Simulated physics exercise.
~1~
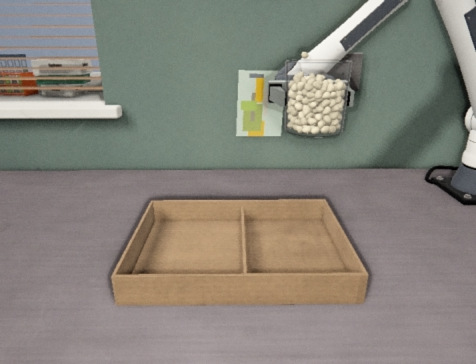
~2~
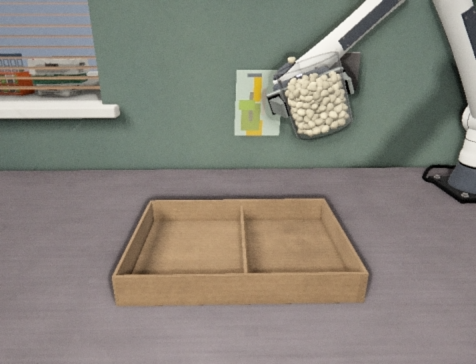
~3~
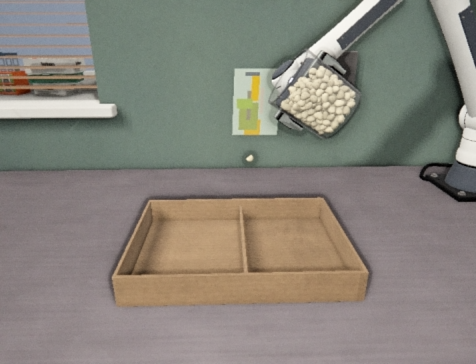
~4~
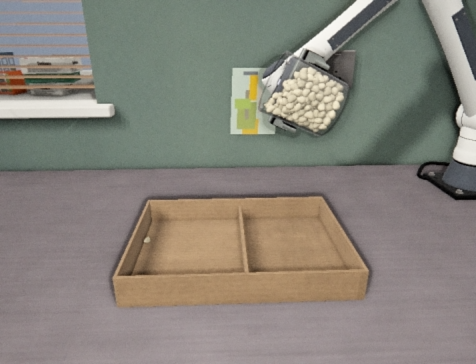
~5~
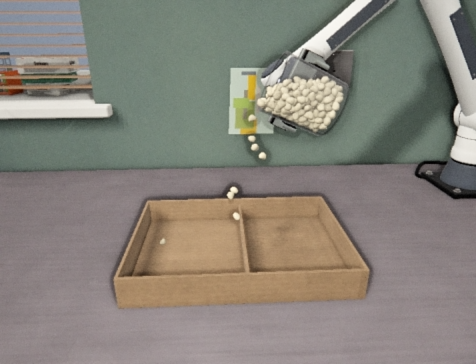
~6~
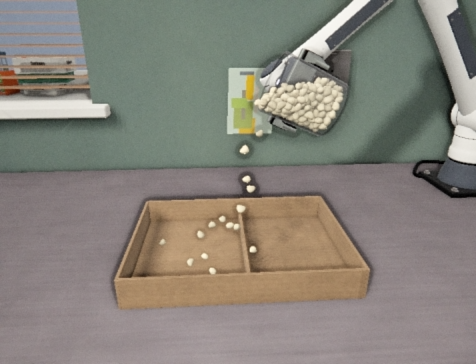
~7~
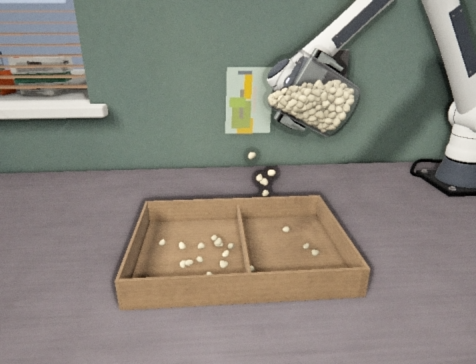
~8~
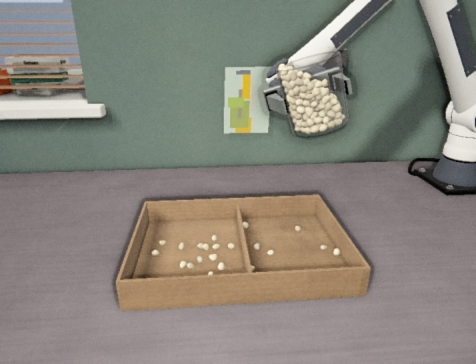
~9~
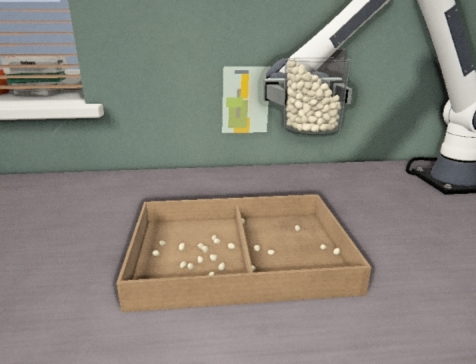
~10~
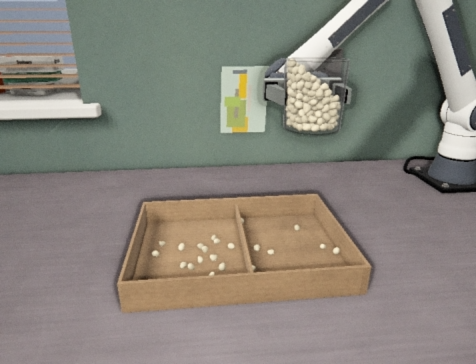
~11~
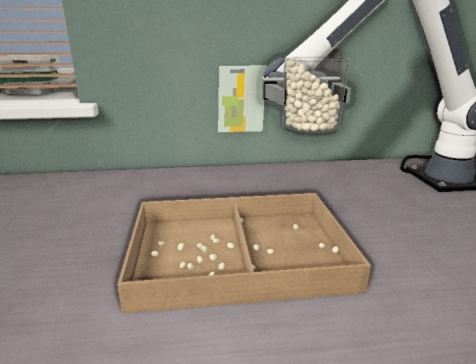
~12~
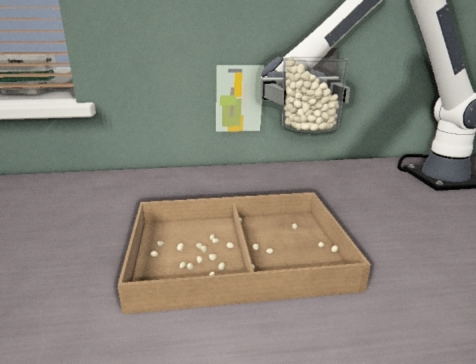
Gripped clear beaker tipping left, spilling a few pale beans into both parts of a divided tray, then returning upright mostly full.
